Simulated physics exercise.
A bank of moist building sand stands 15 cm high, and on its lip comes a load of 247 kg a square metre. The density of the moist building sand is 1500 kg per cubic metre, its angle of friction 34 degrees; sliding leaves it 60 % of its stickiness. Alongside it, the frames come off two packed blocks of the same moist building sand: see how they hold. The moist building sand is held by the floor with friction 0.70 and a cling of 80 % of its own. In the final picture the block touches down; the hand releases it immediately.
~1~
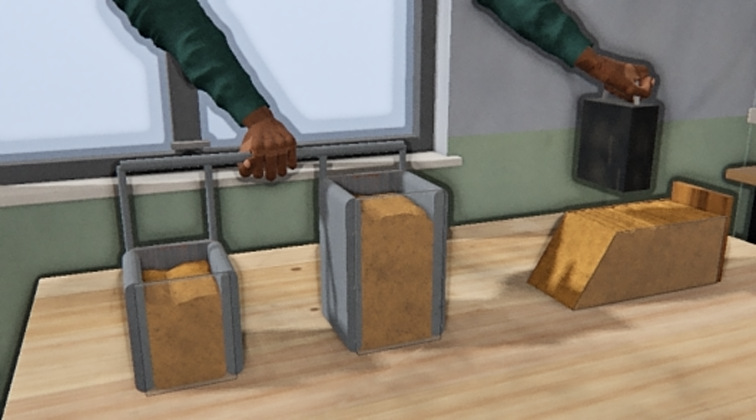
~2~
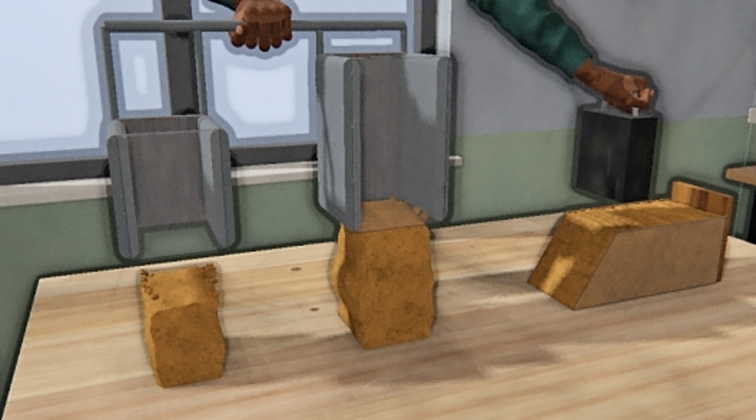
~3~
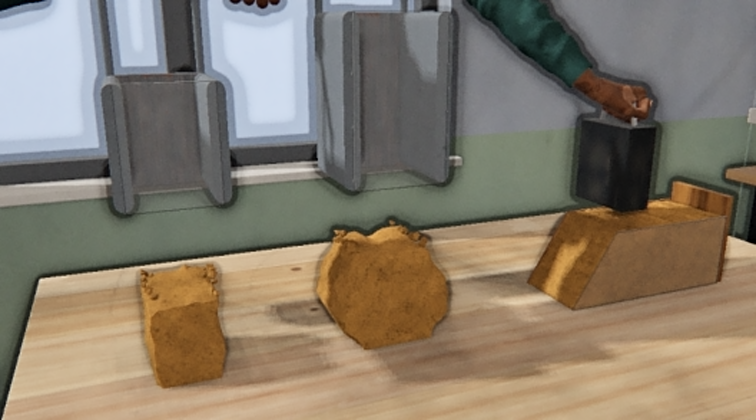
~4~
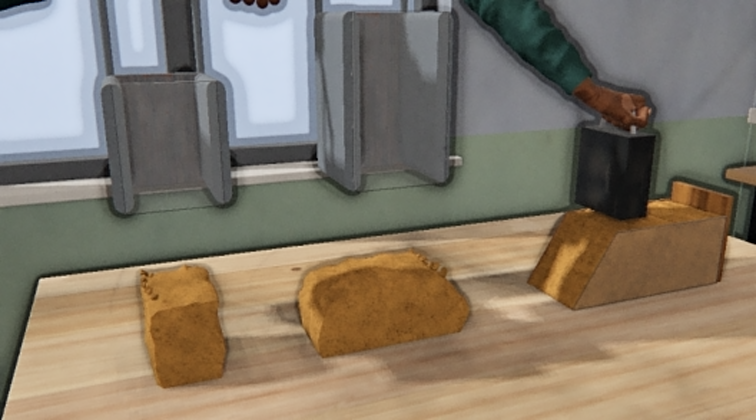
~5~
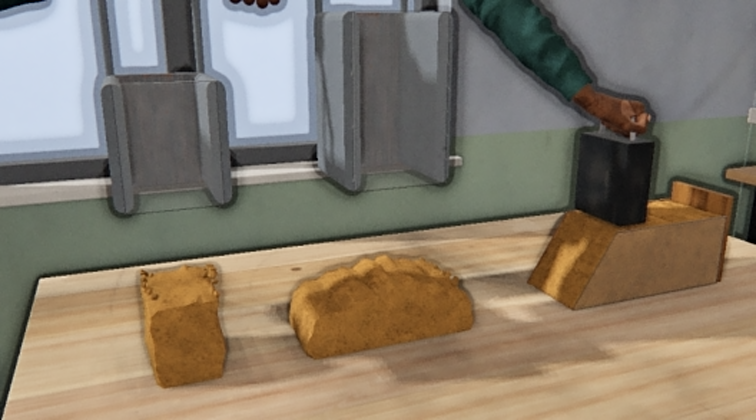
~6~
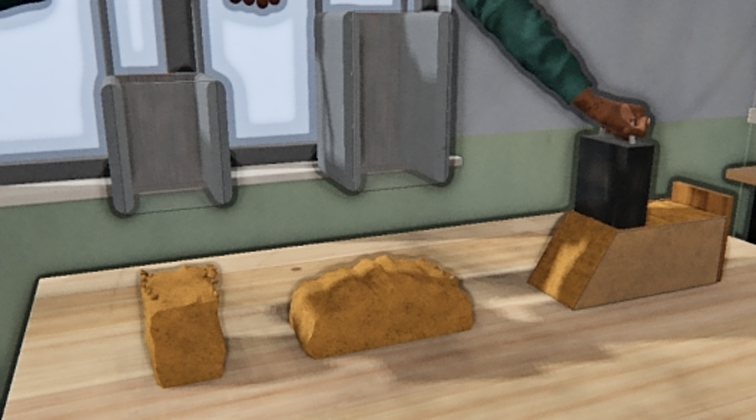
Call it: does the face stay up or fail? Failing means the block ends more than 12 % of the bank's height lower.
It fails.
Last picture + 0.13 s, the block is down by 6 % of the bank's height and stands upright.
Last picture + 0.31 s, the block is down by 12 % of the bank's height and leans 2 degrees.
Last picture + 0.47 s, the block is down by 16 % of the bank's height and leans 5 degrees.
Last picture + 0.62 s, the block is down by 20 % of the bank's height and leans 8 degrees.
Last picture + 1.39 s, the block is down by 48 % of the bank's height and leans 47 degrees.
